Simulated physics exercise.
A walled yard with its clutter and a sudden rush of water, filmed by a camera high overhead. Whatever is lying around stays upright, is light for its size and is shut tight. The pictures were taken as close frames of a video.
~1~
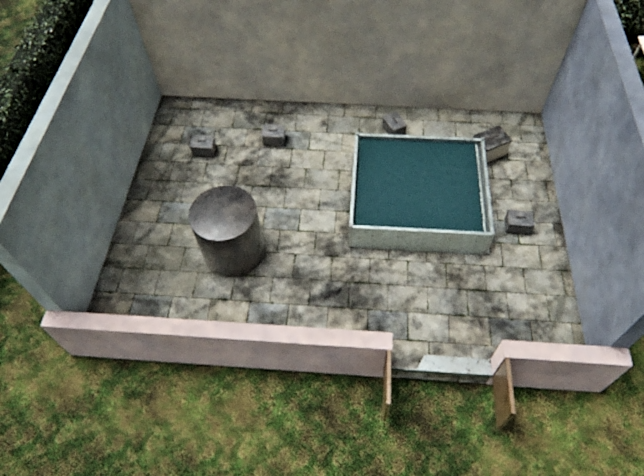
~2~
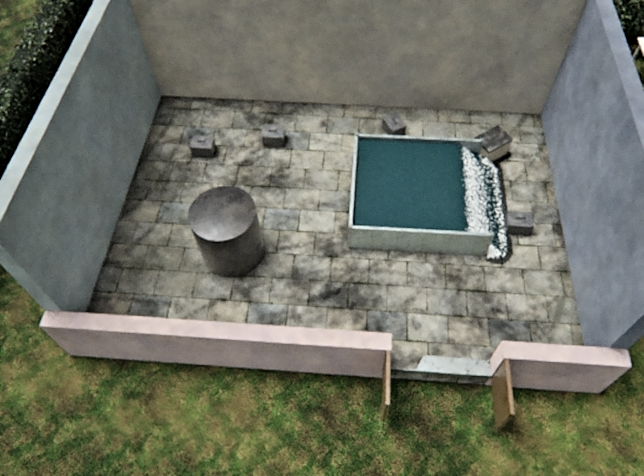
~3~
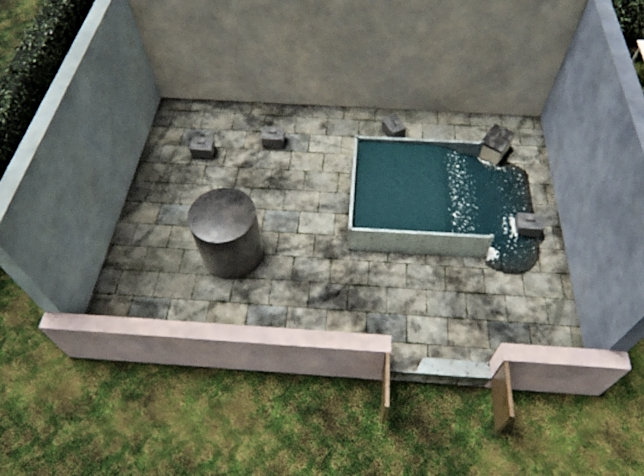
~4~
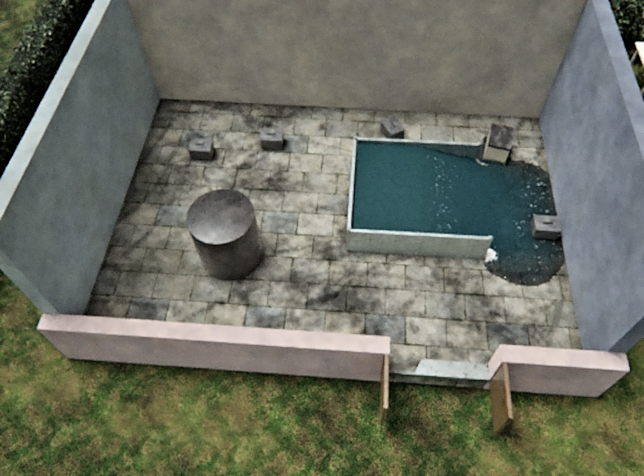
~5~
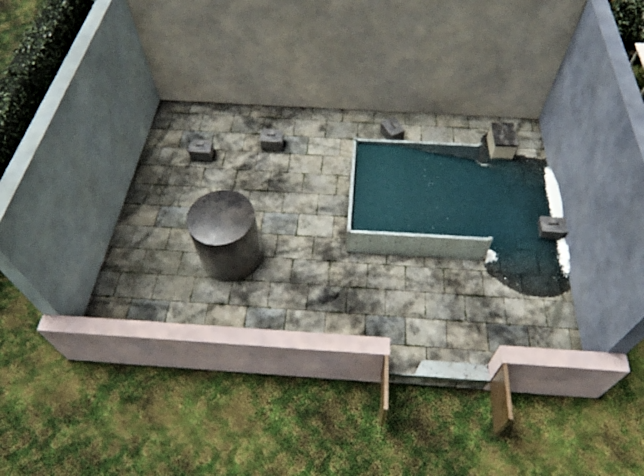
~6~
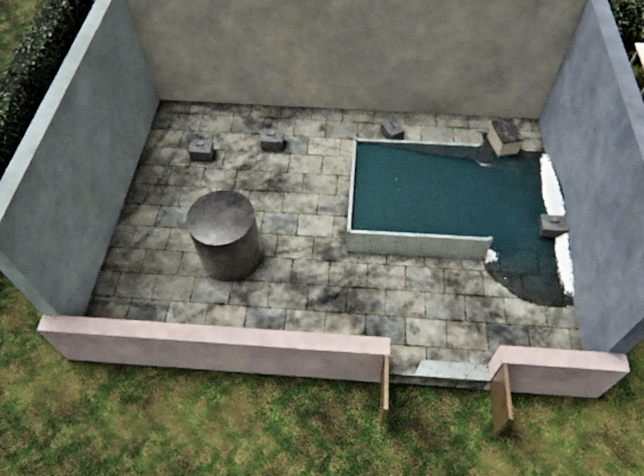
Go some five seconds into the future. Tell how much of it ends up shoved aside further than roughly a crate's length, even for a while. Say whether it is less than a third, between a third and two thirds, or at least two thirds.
It is at least two thirds.
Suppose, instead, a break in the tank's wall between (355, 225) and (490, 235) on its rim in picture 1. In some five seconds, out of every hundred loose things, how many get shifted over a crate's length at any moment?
Close to 20 %.
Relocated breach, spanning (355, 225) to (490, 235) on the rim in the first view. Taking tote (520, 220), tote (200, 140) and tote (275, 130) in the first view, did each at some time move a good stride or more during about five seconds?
Got that far, never got that far, never got that far.
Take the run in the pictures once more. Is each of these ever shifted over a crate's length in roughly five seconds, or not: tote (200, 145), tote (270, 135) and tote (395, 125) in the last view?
Successively: Never went far, moved a long way, moved a long way.
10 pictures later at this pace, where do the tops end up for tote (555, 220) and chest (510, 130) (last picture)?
Look for them at about (517, 322) and about (482, 108).
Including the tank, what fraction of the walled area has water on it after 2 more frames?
Roughly 25 %.
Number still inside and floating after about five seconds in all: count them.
By my tally, 2.
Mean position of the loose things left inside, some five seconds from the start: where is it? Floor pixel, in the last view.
Roughly (252, 187).
A moment on, 1 of 5 are well off their spots; 1 afloat.
Next, 2 of 5 are well off their spots; 0 afloat.
Later, 3 of 5 are well off their spots; 2 afloat.
In the end, 4 of 5 are well off their spots, and 4 have been at some point; 2 afloat.
